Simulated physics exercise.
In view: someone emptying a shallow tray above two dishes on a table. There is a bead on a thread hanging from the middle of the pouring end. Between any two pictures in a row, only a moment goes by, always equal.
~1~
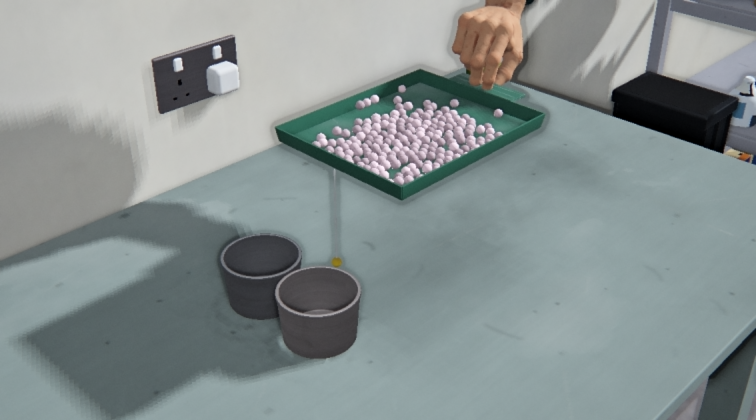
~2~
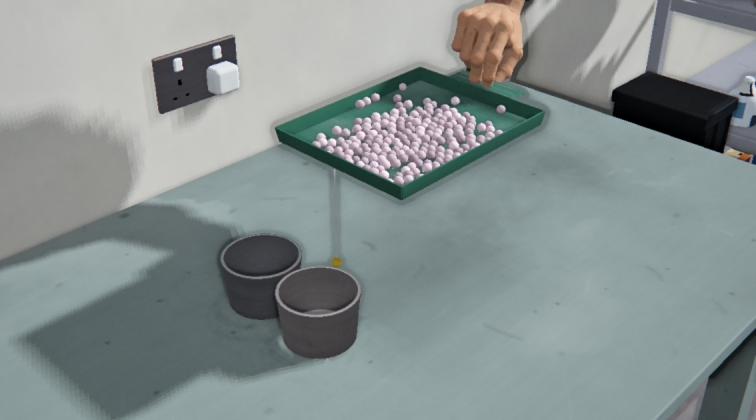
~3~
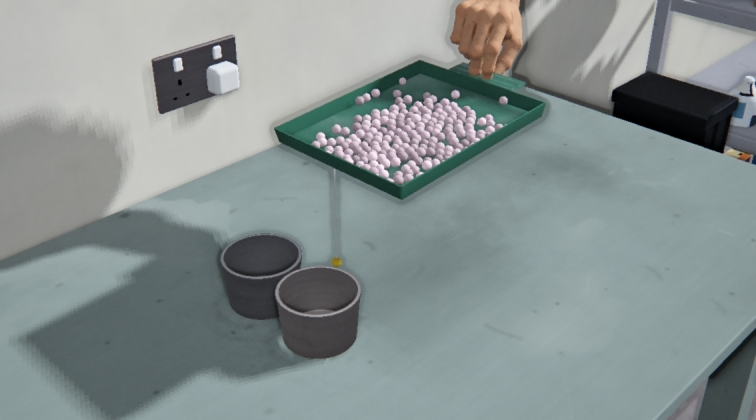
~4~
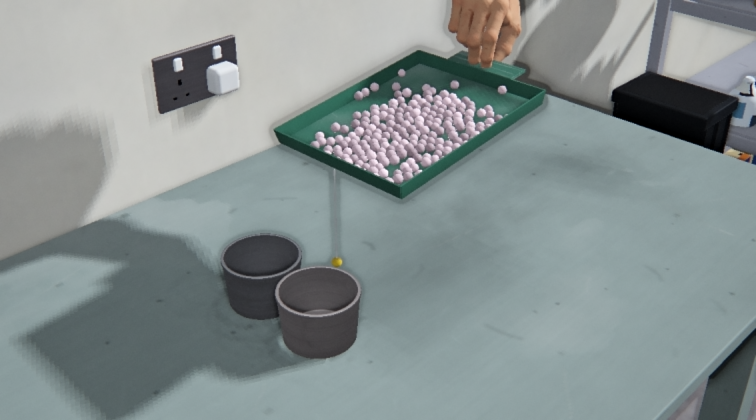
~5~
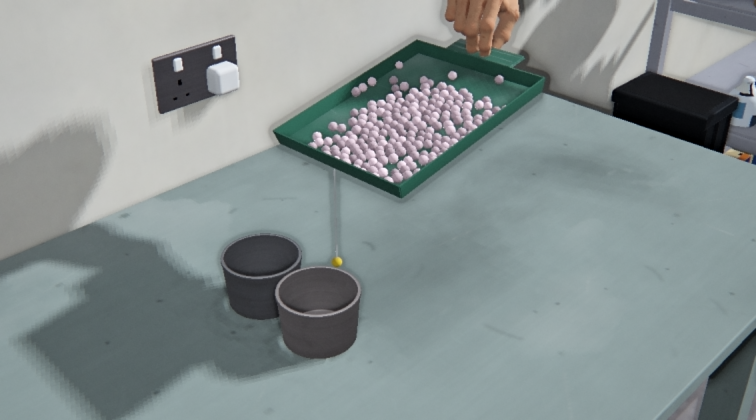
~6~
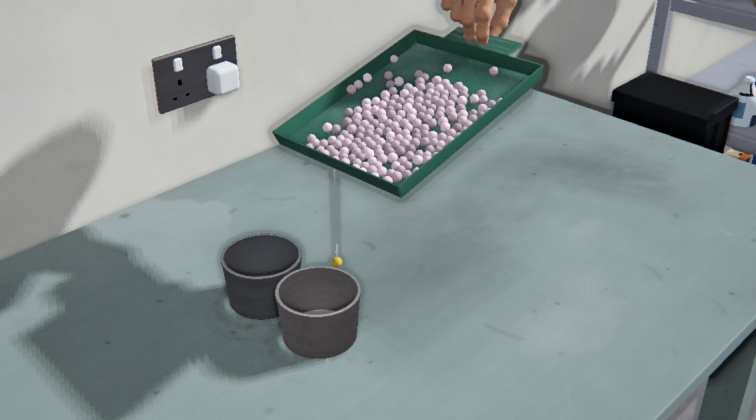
A green tray of pale pink sugar pearls hangs over a grey-green table against a pale wall, seen from above at an angle by a still camera. Below it sit two dark grey dishes, left of a small yellow bead on a thread, with a wall socket behind. A hand at the far end rises slightly, the tray tilts gradually toward its near edge, and the pearls shift a little.
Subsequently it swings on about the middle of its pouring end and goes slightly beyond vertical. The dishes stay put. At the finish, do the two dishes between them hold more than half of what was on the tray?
Yes.
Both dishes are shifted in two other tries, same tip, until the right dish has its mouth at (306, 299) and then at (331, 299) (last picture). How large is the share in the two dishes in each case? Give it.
You'd get 80 in a hundred first and 70 in a hundred after that.
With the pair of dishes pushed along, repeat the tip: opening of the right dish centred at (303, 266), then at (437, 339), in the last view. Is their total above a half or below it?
A minority, then a minority.
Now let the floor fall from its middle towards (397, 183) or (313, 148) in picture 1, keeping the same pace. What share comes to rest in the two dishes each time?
Around 10 per cent first, around 80 per cent next.
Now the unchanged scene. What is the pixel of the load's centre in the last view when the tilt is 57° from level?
In the last view the centre sits at roughly (353, 131).
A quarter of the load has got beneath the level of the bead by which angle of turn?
That happens at around 80°.
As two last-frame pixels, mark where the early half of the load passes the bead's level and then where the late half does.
I'd say close to (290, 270) at first and close to (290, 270) later on.
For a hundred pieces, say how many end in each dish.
So the left dish gets 30 % of the load, while the right one gets 30 %.
Soon, tray tipped steeply; nearly all on the tray; a stray few in the left dish; a stray few in the air.
A while on, tray tipped right over; about a quarter on the tray; about a quarter in the right dish; about a quarter in the left dish; about a quarter outside both; about a quarter in the air.
Towards the end, tray tipped past a quarter turn; about a third in the right dish; about a third in the left dish; about a third outside both.
Finally, tray tipped past a quarter turn; about a third in the right dish; about a third in the left dish; about a third outside both.
